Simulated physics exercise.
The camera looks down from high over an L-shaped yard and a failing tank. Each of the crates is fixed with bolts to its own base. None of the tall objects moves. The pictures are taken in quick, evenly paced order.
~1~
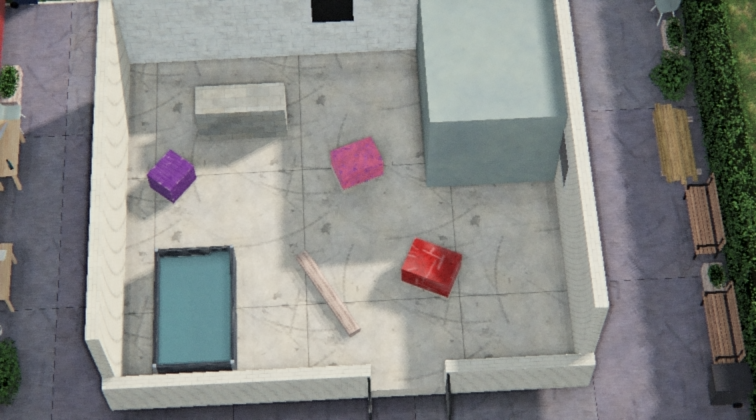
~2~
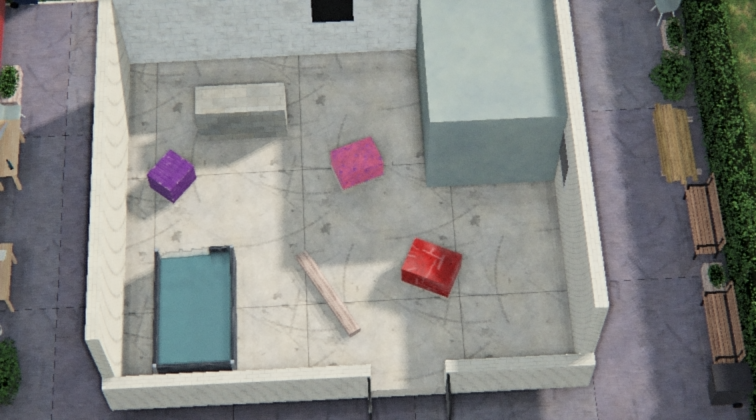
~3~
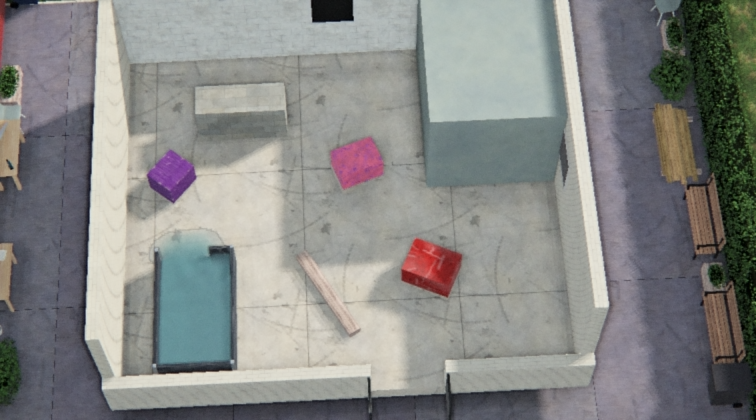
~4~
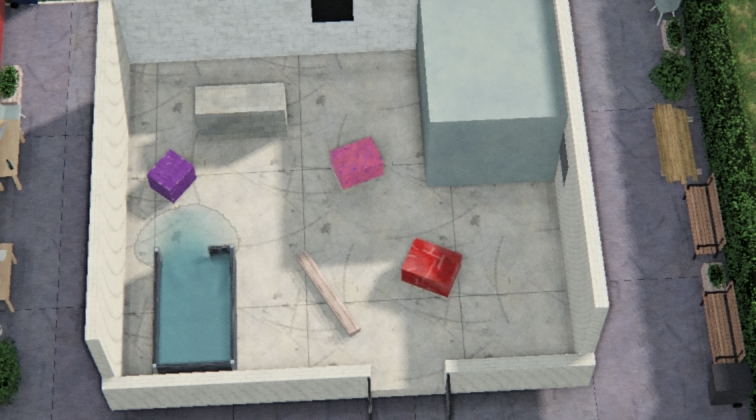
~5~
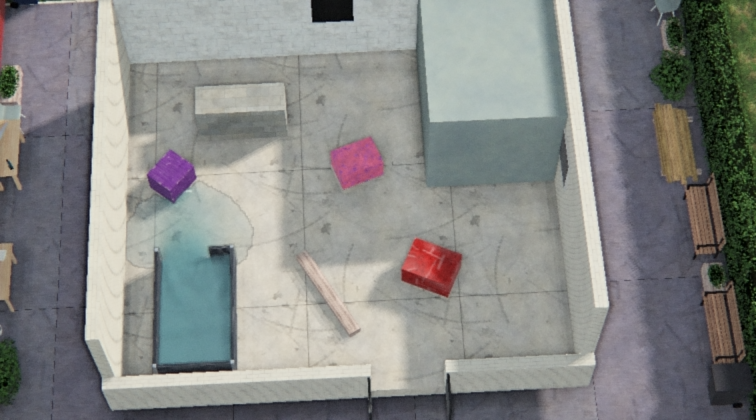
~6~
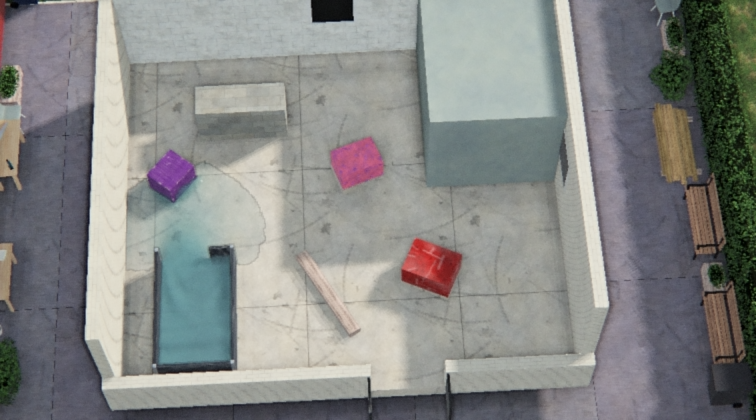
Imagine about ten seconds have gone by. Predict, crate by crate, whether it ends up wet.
The pink crate is never reached; the red crate is never reached; the purple crate is reached.
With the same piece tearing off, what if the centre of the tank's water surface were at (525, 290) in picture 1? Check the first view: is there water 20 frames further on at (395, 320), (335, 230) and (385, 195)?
Results in order - left untouched, swamped, swamped.
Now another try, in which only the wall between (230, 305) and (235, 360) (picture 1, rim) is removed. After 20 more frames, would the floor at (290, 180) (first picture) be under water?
I'd say it's left alone there.
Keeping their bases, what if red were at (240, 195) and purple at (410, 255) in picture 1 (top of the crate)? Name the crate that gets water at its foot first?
I'd say the red one comes first.
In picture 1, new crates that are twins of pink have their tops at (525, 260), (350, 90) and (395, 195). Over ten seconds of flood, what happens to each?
Listed in turn: Clear / clear / clear.
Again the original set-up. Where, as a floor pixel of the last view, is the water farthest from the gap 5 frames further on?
Best guess: Near (130, 108).
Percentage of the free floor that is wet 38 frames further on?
Close to 60 %.
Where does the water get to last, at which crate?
I'd say the red one is last.
A moment on, water covers 15 % of the floor; the pink crate not reached, the red crate not reached, the purple crate water round its plinth.
Next, water covers 25 % of the floor; the pink crate water round its plinth, the red crate not reached, the purple crate water round its plinth.
Then, water covers 40 % of the floor; the pink crate water round its plinth, the red crate not reached, the purple crate water round its plinth.
Later, water covers 60 % of the floor; the pink crate water round its plinth, the red crate water round its plinth, the purple crate water round its plinth.
In the end, water covers 75 % of the floor; the pink crate stayed above the water, the red crate stayed above the water, the purple crate was topped.
